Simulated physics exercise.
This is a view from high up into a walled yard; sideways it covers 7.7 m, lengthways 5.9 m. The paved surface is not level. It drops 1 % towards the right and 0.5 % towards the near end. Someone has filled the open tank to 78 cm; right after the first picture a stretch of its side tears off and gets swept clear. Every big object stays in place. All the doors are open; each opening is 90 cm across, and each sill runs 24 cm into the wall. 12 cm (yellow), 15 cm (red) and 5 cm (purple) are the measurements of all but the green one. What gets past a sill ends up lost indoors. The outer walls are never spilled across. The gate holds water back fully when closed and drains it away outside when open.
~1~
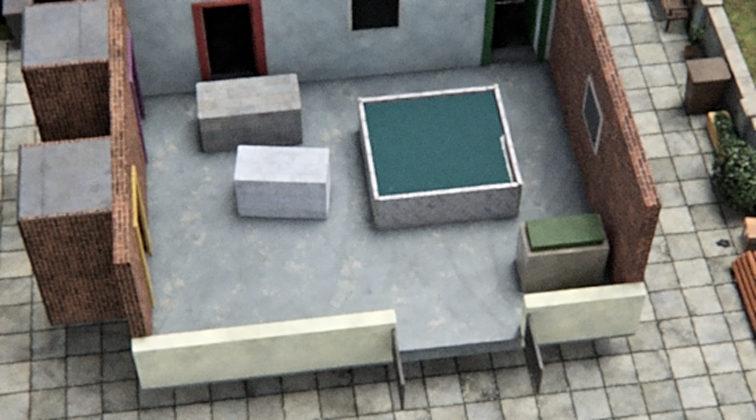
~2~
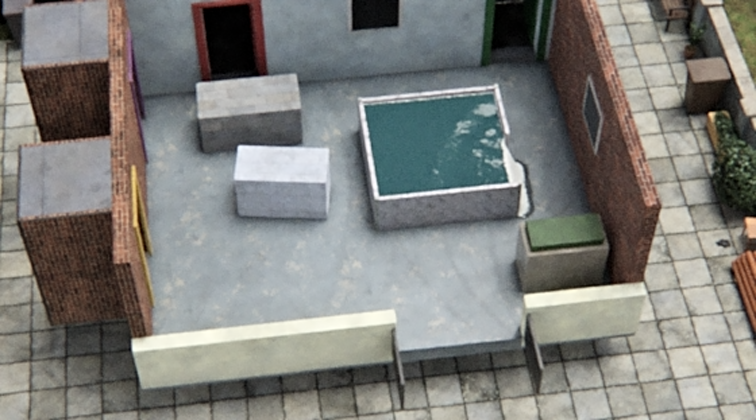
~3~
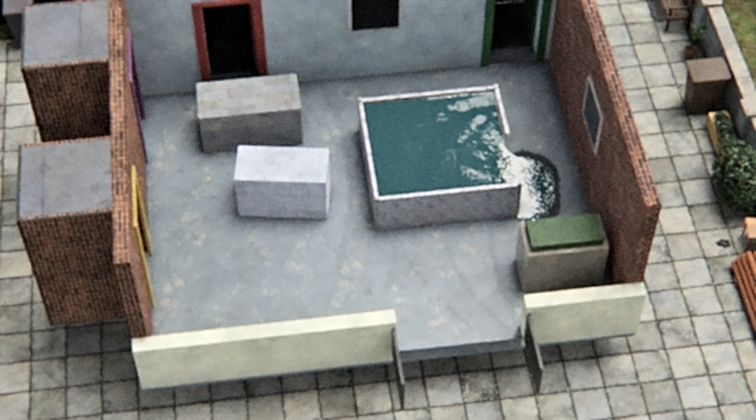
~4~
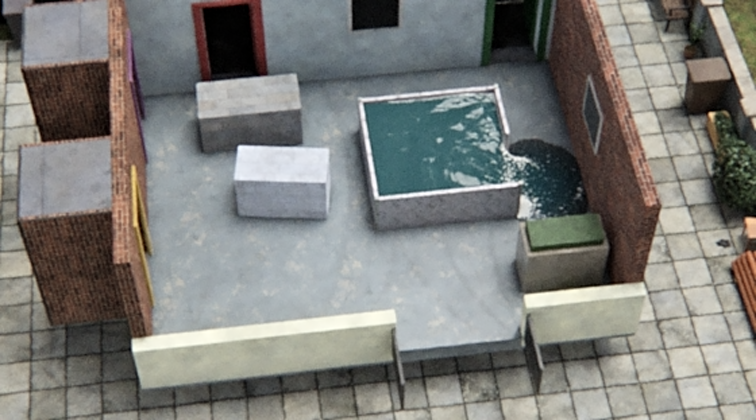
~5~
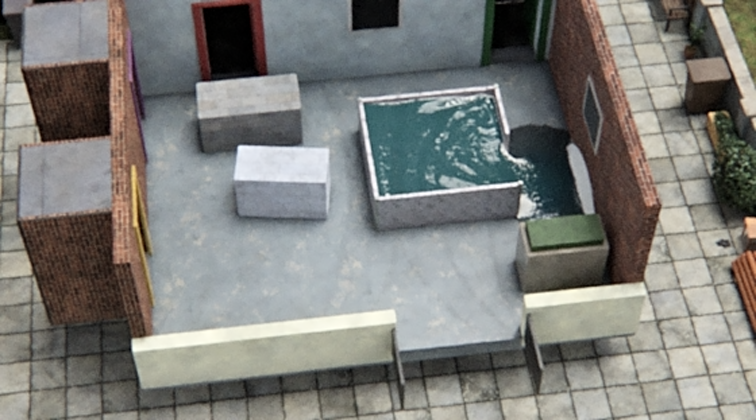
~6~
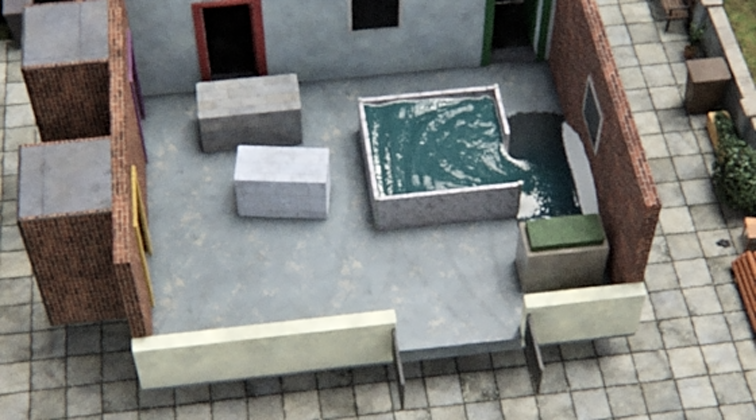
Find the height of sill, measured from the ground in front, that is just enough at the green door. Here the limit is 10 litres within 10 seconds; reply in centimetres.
Roughly 28 cm is just enough.
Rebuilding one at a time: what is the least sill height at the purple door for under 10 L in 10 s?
Roughly 7.5 cm at the purple door.
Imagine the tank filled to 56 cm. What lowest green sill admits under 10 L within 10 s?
Roughly 19 cm high.
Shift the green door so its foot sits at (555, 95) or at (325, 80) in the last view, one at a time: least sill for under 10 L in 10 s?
About 16 cm, then about 11.0 cm.
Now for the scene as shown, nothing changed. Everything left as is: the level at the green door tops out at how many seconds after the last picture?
Around 1.8 s.
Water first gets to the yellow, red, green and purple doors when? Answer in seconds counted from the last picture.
It gets to yellow after 3.4 s, red after 3.0 s, green after 0.8 s and purple after 4.5 s.
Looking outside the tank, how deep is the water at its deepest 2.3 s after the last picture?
Up to some 42 centimetres, I'd say.
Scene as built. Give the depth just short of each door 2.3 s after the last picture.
At the yellow door the depth is 0 cm, at red 0 cm, at green 28 cm and at purple 0 cm.
Then, 0.7 s after the last picture water covers 10 % of the floor, deepest (64 cm) near (594, 246); it has not reached the green door.
Then, 2.3 s after the last picture water covers 45 % of the floor, deepest (42 cm) near (584, 247); 28 cm at the green door, 69 litres in over its 16 cm sill.
Then, 9.3 s after the last picture water covers 100 % of the floor, deepest (16 cm) near (584, 247); 11 cm at the green door, 156 litres in over its 16 cm sill.
At the green door as built, the water peaked near 31 cm, 1.7 s after the last picture.
With a sill of 23.5 cm, 33 litres would have come in within the 10 s; with 32 cm, 2 litres. So under 10 litres takes about 28 cm.
